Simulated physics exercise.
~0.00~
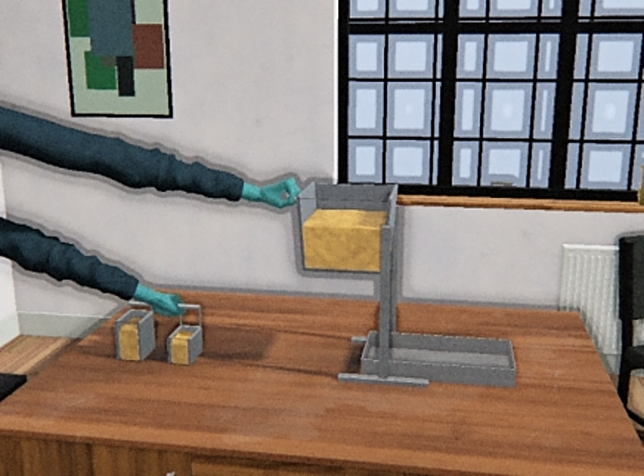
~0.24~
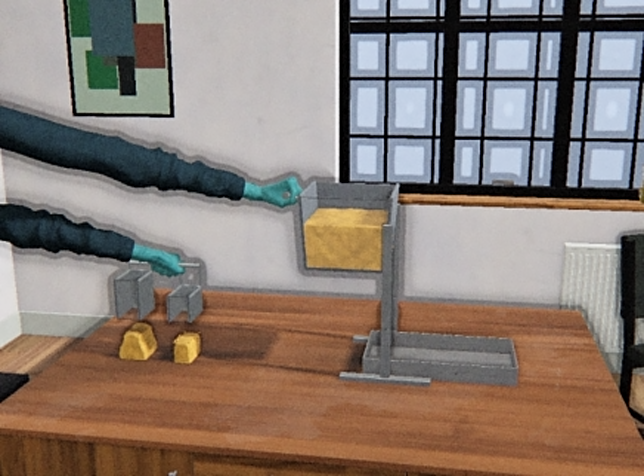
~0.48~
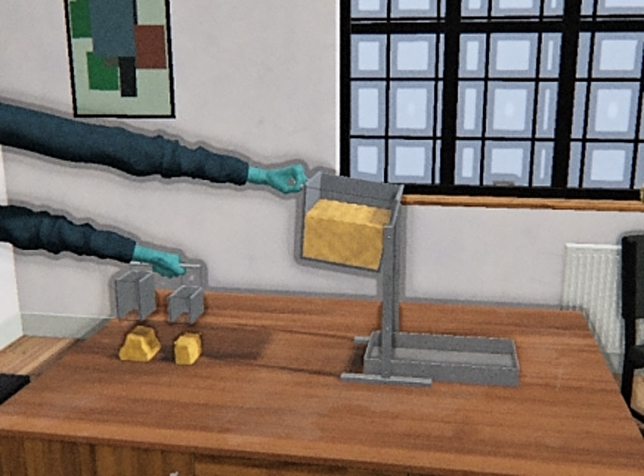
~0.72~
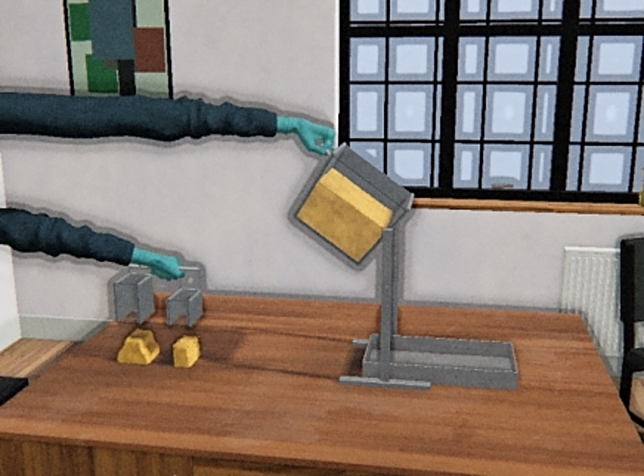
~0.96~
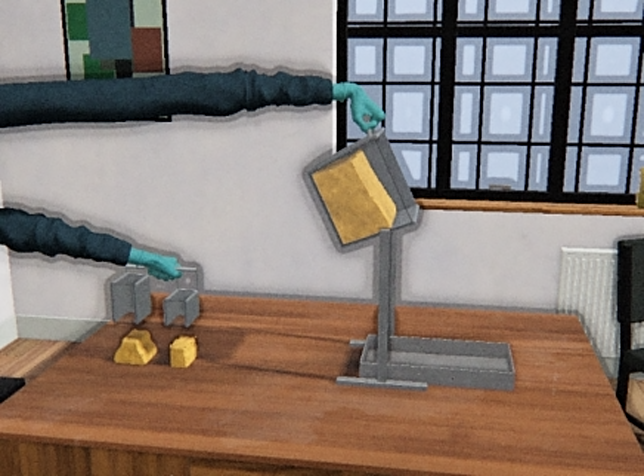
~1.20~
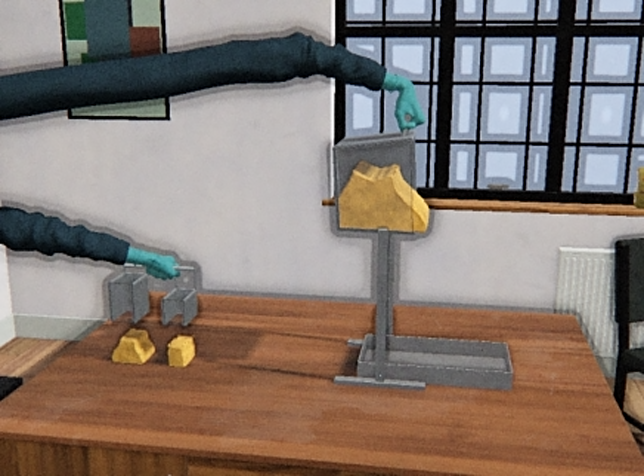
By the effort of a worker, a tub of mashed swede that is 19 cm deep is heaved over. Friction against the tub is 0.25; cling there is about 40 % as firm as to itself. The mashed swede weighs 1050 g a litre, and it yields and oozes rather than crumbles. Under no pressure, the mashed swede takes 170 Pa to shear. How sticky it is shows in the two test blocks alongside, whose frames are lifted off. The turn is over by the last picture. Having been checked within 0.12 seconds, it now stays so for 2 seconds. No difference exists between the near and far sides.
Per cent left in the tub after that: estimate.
Roughly 48 percent.
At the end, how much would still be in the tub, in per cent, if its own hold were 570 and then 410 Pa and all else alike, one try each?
The answers, in order, are 100 % and 75 %.
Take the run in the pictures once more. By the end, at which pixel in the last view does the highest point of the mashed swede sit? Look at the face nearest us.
(362, 203).
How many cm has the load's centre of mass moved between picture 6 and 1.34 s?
Around 5 cm.
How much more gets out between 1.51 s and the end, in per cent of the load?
Around 7 percent of the load.
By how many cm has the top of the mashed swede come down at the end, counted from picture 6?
The top ends up some 8 cm below its level in the last picture.
After 1.34 s, the tub is at 87 degrees and holds 75 %.
After 1.51 s, the tub is at 87 degrees and holds 55 %.
After 1.68 s, the tub is at 87 degrees and holds 50 %.
After 1.85 s, the tub is at 87 degrees and holds 50 %.
After 3.20 s, the tub is at 87 degrees and holds 48 %.
